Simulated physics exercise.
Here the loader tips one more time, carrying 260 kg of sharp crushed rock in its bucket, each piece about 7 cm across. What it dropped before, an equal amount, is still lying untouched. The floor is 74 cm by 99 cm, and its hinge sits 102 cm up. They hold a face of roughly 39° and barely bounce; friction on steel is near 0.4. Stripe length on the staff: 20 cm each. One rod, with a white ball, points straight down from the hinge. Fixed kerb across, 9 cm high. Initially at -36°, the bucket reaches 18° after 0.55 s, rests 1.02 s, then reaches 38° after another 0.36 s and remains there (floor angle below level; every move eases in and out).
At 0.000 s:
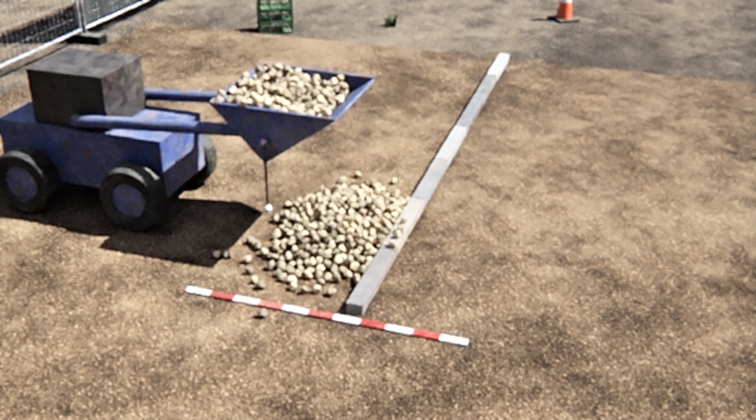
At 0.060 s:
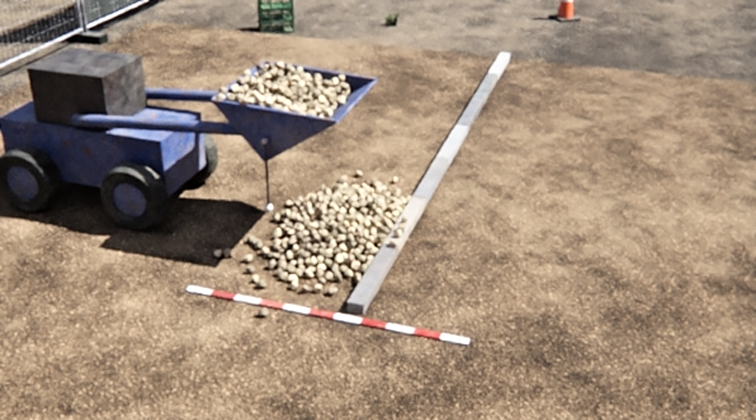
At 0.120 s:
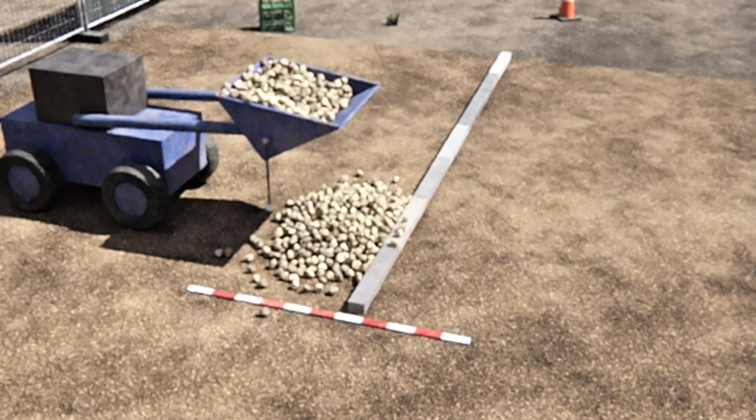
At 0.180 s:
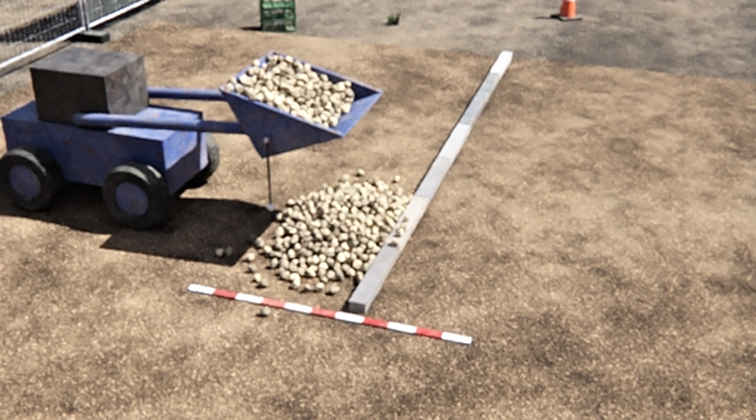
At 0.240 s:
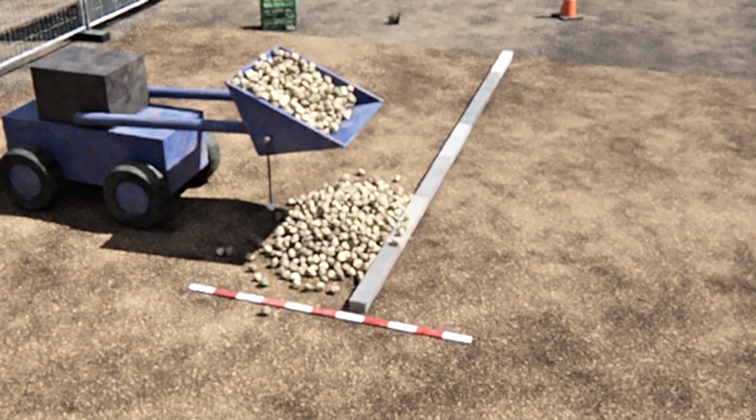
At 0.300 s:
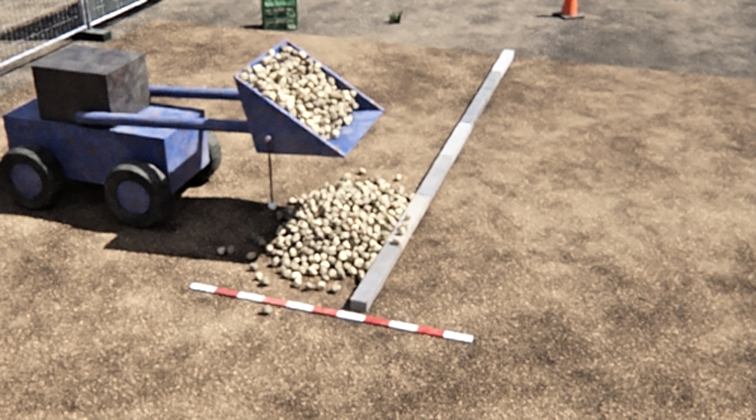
A blue loader stood still beside a long grey kerb, its raised bucket full of pale stones slowly tilting forward and down, while the heap of similar stones on the ground below lay unmoved.
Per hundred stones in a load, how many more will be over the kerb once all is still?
22.
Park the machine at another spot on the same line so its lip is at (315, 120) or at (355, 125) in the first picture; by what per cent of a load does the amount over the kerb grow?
5 %, then 40 %.
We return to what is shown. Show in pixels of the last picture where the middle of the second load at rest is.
Their centre ends up near (380, 219).
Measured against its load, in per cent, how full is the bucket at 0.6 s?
Roughly 100 parts in a hundred of the load.
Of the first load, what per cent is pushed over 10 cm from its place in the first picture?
About 0 %.
After 0.4 s the floor is at 9°; in per cent of one load, 100 in the bucket, 100 on this side of the kerb; the foremost stones are at (396, 228).
After 0.6 s the floor is at 18°; in per cent of one load, 99 in the bucket, 101 on this side of the kerb; the foremost stones are at (396, 228).
After 2.4 s the floor is at 38°; in per cent of one load, 10 in the bucket, 173 on this side of the kerb, 18 over the kerb; the foremost stones are at (494, 253).
After 4.8 s the floor is at 38°; in per cent of one load, 0 in the bucket, 178 on this side of the kerb, 22 over the kerb; the foremost stones are at (494, 253). Net gain over the kerb, 22.
